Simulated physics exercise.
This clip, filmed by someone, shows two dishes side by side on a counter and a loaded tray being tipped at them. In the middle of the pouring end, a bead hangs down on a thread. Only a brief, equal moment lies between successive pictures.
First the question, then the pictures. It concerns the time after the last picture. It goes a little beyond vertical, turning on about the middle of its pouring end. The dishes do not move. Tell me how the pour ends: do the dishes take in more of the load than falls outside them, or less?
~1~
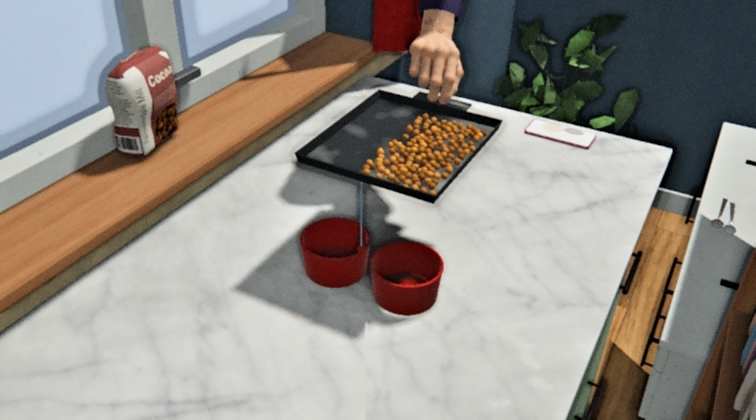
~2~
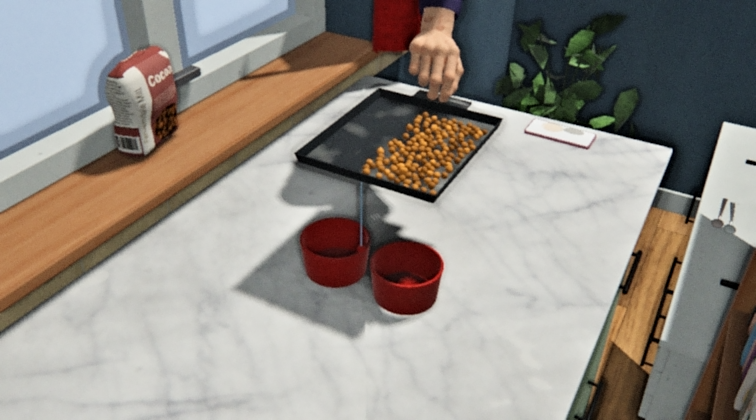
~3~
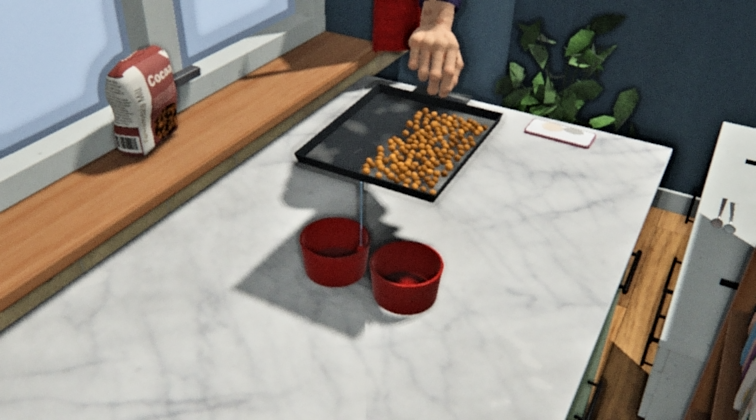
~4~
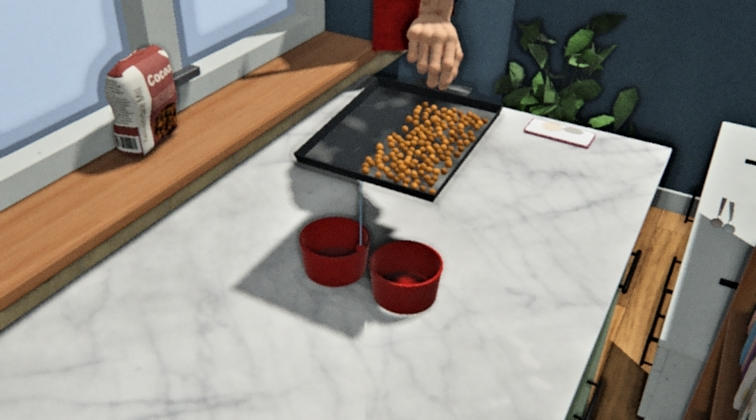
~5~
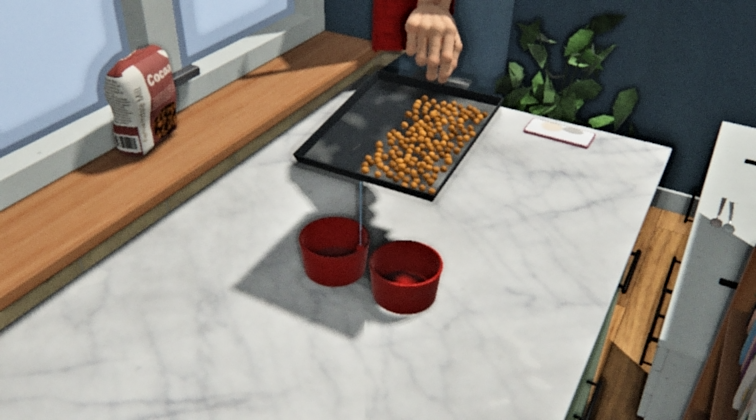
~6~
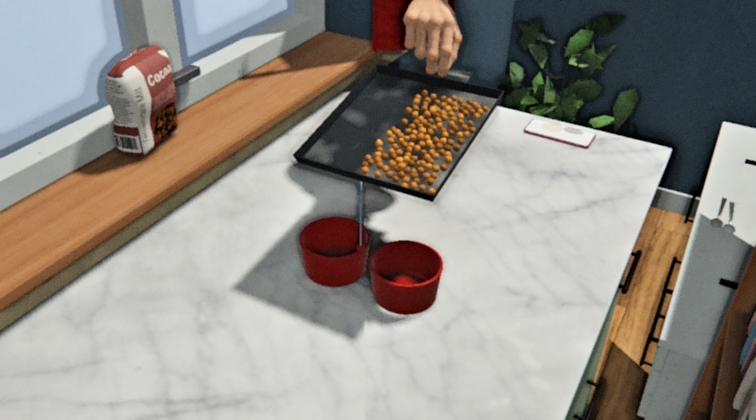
They take in less than falls outside.
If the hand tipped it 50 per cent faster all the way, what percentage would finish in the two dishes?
I'd say 0 percent or thereabouts.
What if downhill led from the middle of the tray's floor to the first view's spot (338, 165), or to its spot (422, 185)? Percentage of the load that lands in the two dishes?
Around 50 percent for the first aim and around 80 percent for the second.
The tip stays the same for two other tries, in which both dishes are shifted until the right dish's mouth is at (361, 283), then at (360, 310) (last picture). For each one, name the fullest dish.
Right side first, Right side second.
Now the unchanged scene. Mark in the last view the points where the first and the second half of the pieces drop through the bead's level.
Roughly (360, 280) first, then roughly (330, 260).
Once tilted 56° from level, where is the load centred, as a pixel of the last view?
I'd put the middle of the pieces at roughly (387, 161).
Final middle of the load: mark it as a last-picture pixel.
I'd put the middle somewhere around (333, 320).
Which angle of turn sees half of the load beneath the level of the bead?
It sits at roughly 100°.
Shortly afterwards, tray tipped steeply; the whole lot on the tray.
Next, tray tipped right over; near half on the tray; near a quarter outside both; near a quarter in the air.
Some moments later, tray tipped past a quarter turn; only a few in the right dish; only a few in the left dish; all but a few outside both.
In the end, tray tipped past a quarter turn; only a few in the right dish; only a few in the left dish; all but a few outside both.
